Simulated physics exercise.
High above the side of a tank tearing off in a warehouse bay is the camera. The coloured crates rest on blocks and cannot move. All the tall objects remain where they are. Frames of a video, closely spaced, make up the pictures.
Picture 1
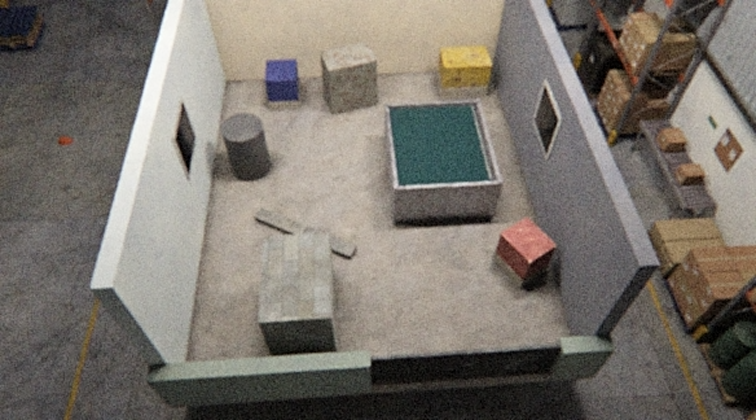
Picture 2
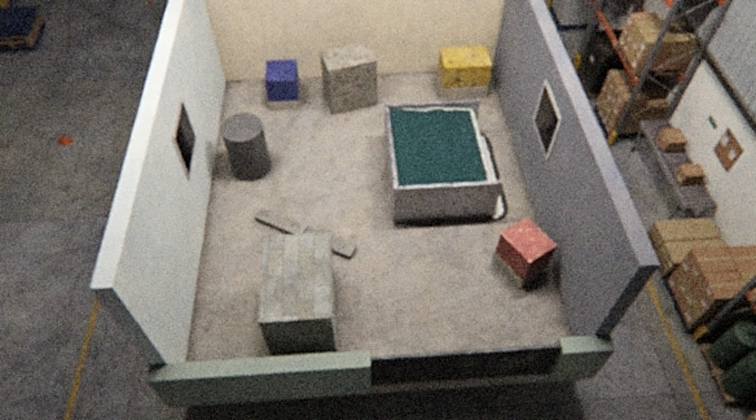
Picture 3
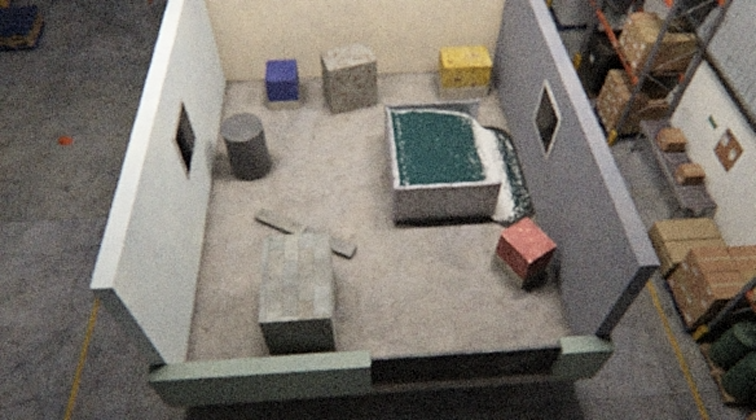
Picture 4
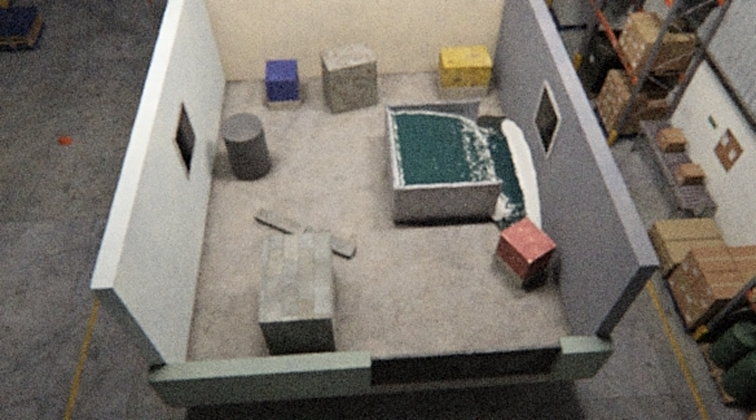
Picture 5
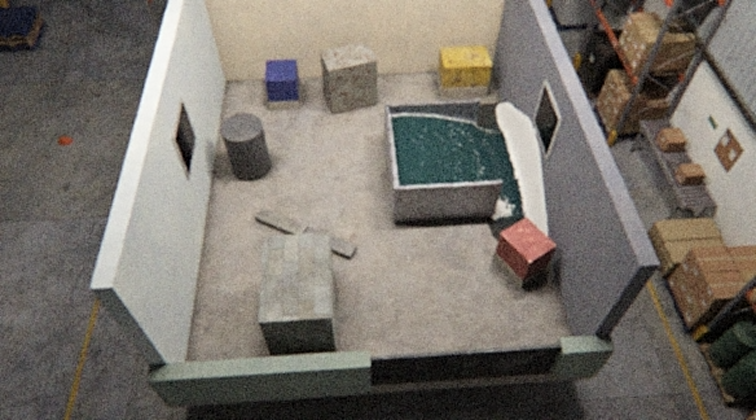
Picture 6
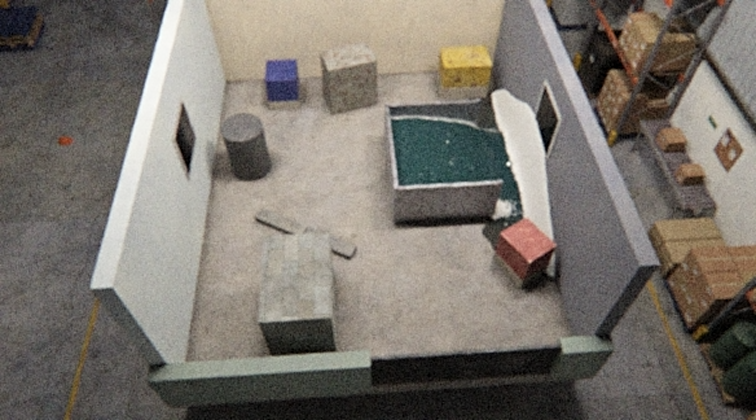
In a warehouse bay, a tank's right side opens and green water pours toward the wall.
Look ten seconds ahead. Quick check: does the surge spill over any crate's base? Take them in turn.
Result: Red crate wet, blue crate dry, yellow crate wet.
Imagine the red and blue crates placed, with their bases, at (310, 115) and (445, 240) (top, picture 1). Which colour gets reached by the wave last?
Going by the pictures, it's the crate marked red.
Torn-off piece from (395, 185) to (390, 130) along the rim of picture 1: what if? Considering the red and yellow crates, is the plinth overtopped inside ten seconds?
As it turns out, the red crate is left untouched, and the yellow crate is left untouched.
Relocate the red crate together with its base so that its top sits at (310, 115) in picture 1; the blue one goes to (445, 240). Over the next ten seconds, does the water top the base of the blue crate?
The blue crate simply stays high and dry.
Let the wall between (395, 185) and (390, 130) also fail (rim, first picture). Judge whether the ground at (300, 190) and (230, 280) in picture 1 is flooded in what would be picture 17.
Result, in order - waterlogged, waterlogged.
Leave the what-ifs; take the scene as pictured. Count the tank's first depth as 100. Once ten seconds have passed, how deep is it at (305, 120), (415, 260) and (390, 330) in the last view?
I'd put them at close to 12 per cent, then 6 per cent, then 8 per cent.
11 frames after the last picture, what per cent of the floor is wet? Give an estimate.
My guess is around 45 in a hundred.
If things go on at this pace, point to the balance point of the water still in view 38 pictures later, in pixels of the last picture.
At roughly (392, 184).
A moment on, water covers 20 % of the floor; the red crate water round its plinth, the blue crate not reached, the yellow crate water round its plinth.
Next, water covers 45 % of the floor; the red crate water round its plinth, the blue crate not reached, the yellow crate water round its plinth.
Then, water covers 75 % of the floor; the red crate water round its plinth, the blue crate water round its plinth, the yellow crate water round its plinth.
Later, water covers 95 % of the floor; the red crate water round its plinth, the blue crate water round its plinth, the yellow crate water round its plinth.
In the end, water covers 100 % of the floor; the red crate was topped, the blue crate stayed above the water, the yellow crate was topped.
